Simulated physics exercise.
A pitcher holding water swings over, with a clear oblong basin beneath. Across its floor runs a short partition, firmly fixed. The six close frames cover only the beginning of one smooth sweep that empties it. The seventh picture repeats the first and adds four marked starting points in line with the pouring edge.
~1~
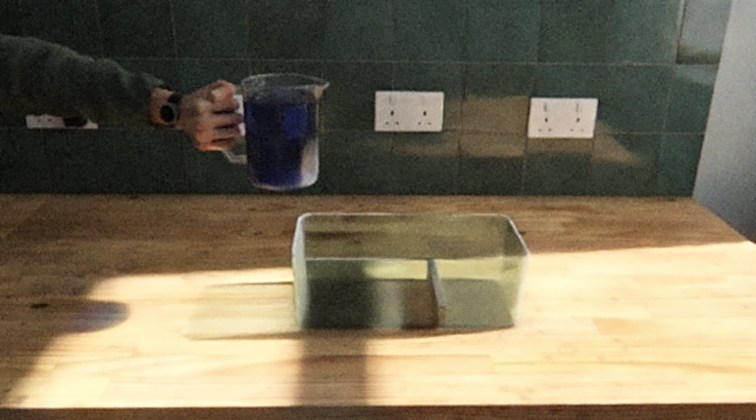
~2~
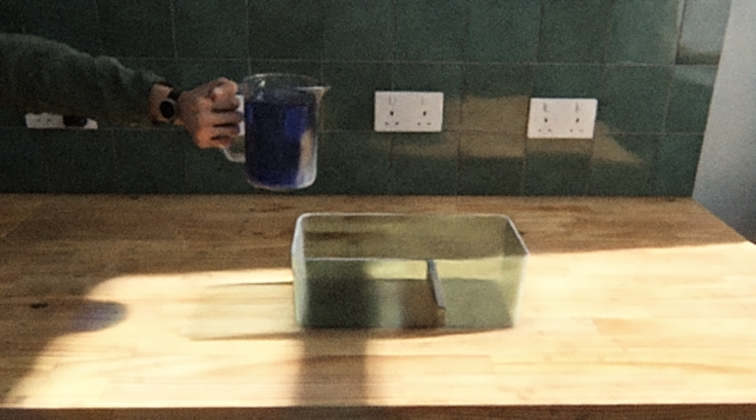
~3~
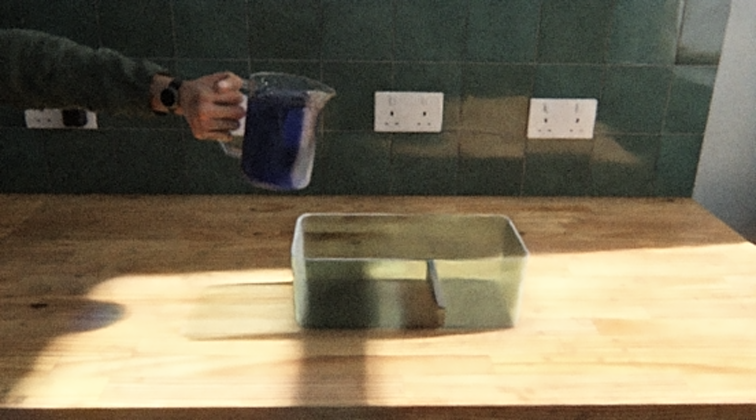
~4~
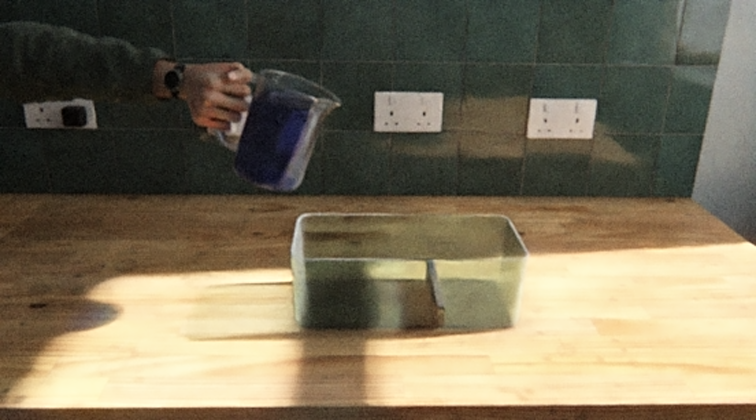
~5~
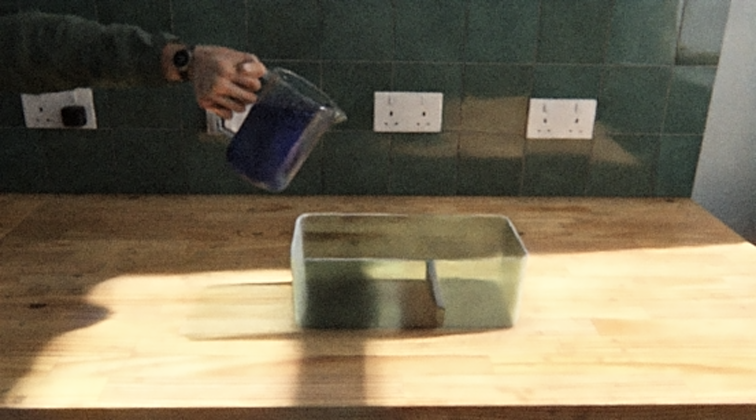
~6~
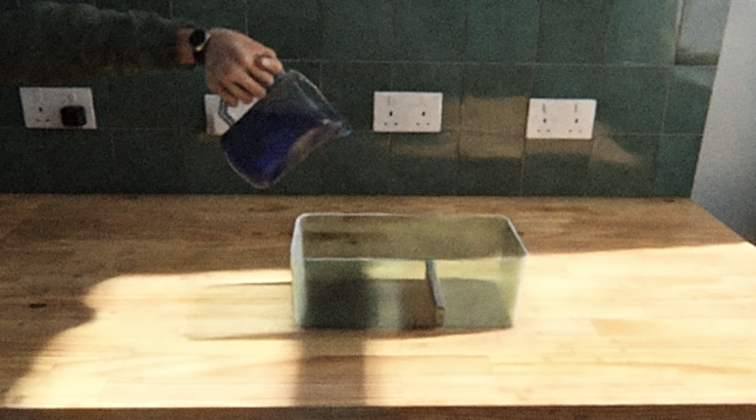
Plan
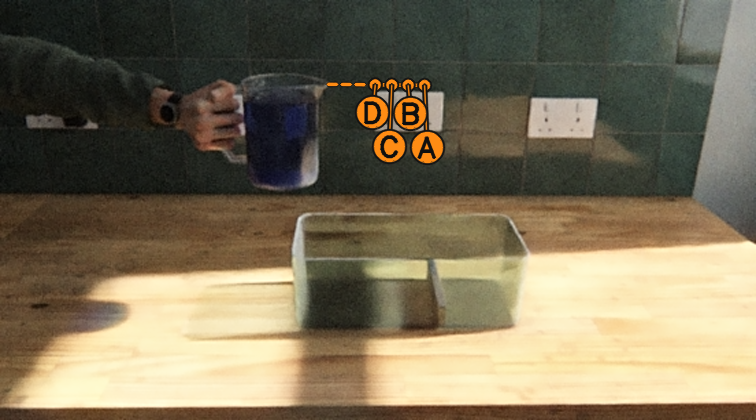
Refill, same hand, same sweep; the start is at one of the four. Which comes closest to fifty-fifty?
Spot D does it best.
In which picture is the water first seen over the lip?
Picture 6.
On the marked copy, A at (424, 85); B at (408, 85); C at (391, 84); D at (375, 84).
For spot A, about 28 % ends left of the wall and 65 % right of it; 7 % is lost outside.
For spot B, about 23 % ends left of the wall and 72 % right of it; 5 % is lost outside.
For spot C, about 27 % ends left of the wall and 69 % right of it; 4 % is lost outside.
For spot D, about 55 % ends left of the wall and 42 % right of it; 3 % is lost outside.
